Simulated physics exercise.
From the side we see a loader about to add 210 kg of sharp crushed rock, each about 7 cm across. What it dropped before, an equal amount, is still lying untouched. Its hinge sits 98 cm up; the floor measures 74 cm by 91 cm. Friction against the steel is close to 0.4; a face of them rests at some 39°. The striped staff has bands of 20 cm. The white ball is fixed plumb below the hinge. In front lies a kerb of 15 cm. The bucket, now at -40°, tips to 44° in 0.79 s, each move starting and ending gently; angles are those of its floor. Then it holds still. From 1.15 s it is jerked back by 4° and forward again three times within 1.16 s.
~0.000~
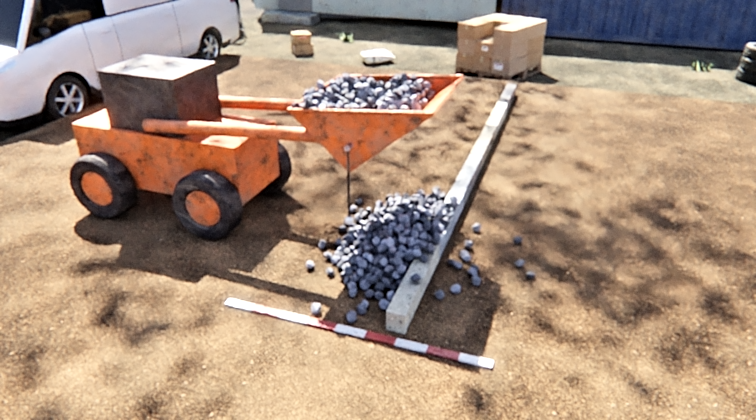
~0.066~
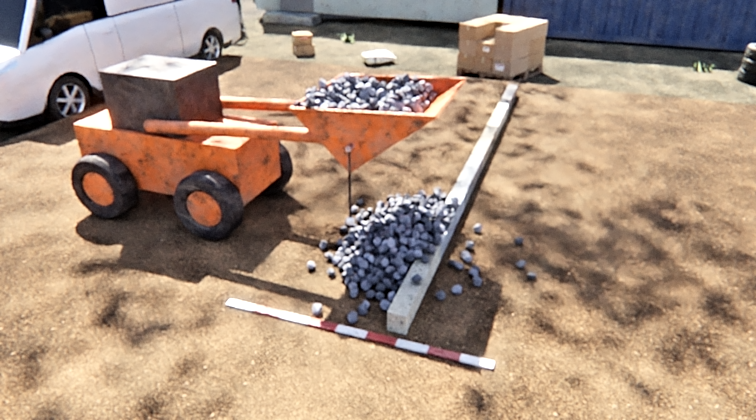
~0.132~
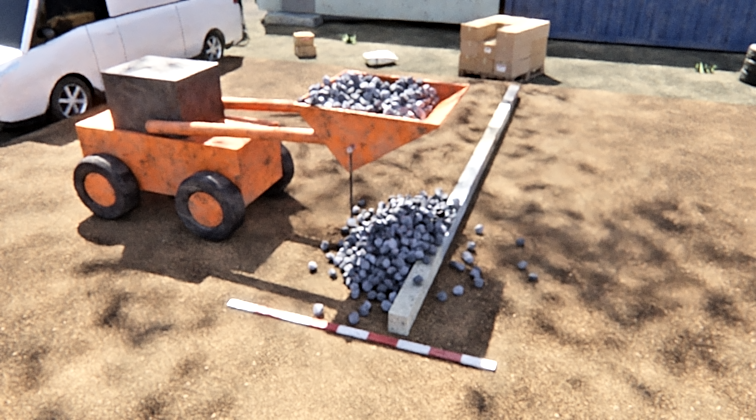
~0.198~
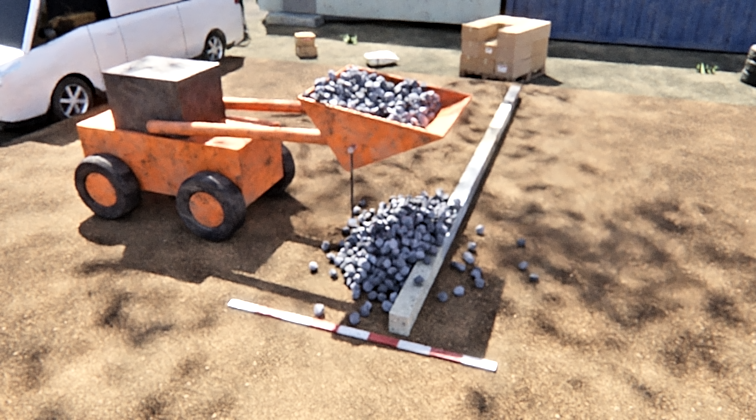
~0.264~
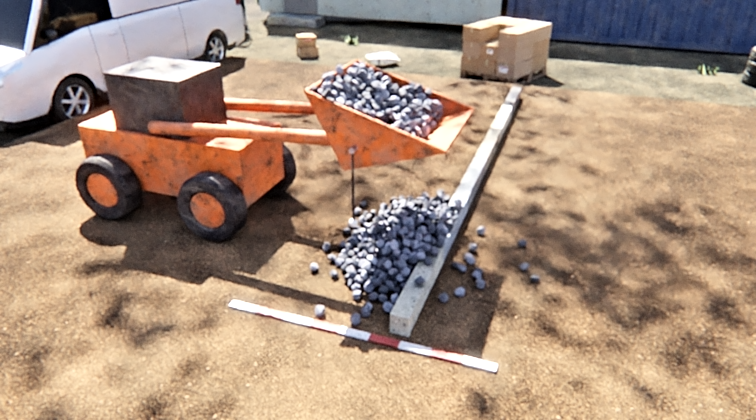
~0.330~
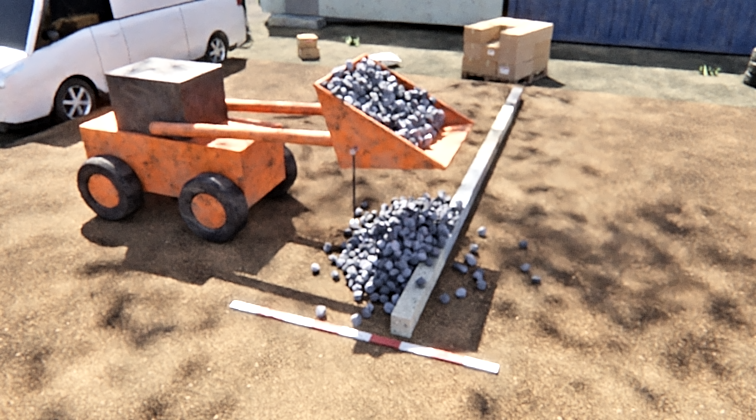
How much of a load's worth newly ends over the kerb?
Some 84 per cent is added.
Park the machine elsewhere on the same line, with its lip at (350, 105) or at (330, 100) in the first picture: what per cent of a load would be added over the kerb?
About 5 and 0 per cent.
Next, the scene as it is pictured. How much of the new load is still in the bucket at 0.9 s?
It holds some 70 per cent.
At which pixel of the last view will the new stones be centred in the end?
Near (478, 250).
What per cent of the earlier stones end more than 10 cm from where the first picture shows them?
About 0 per cent.
After 0.6 s the floor is at 31°; in per cent of one load, 99 in the bucket, 98 on this side of the kerb, 2 over the kerb; the foremost stones are at (495, 272).
After 0.9 s the floor is at 44°; in per cent of one load, 68 in the bucket, 124 on this side of the kerb, 8 over the kerb; the foremost stones are at (495, 272).
After 2.8 s the floor is at 44°; in per cent of one load, 0 in the bucket, 113 on this side of the kerb, 87 over the kerb; the foremost stones are at (627, 273).
After 5.2 s the floor is at 44°; in per cent of one load, 0 in the bucket, 113 on this side of the kerb, 87 over the kerb; the foremost stones are at (627, 273). Net gain over the kerb, 84.
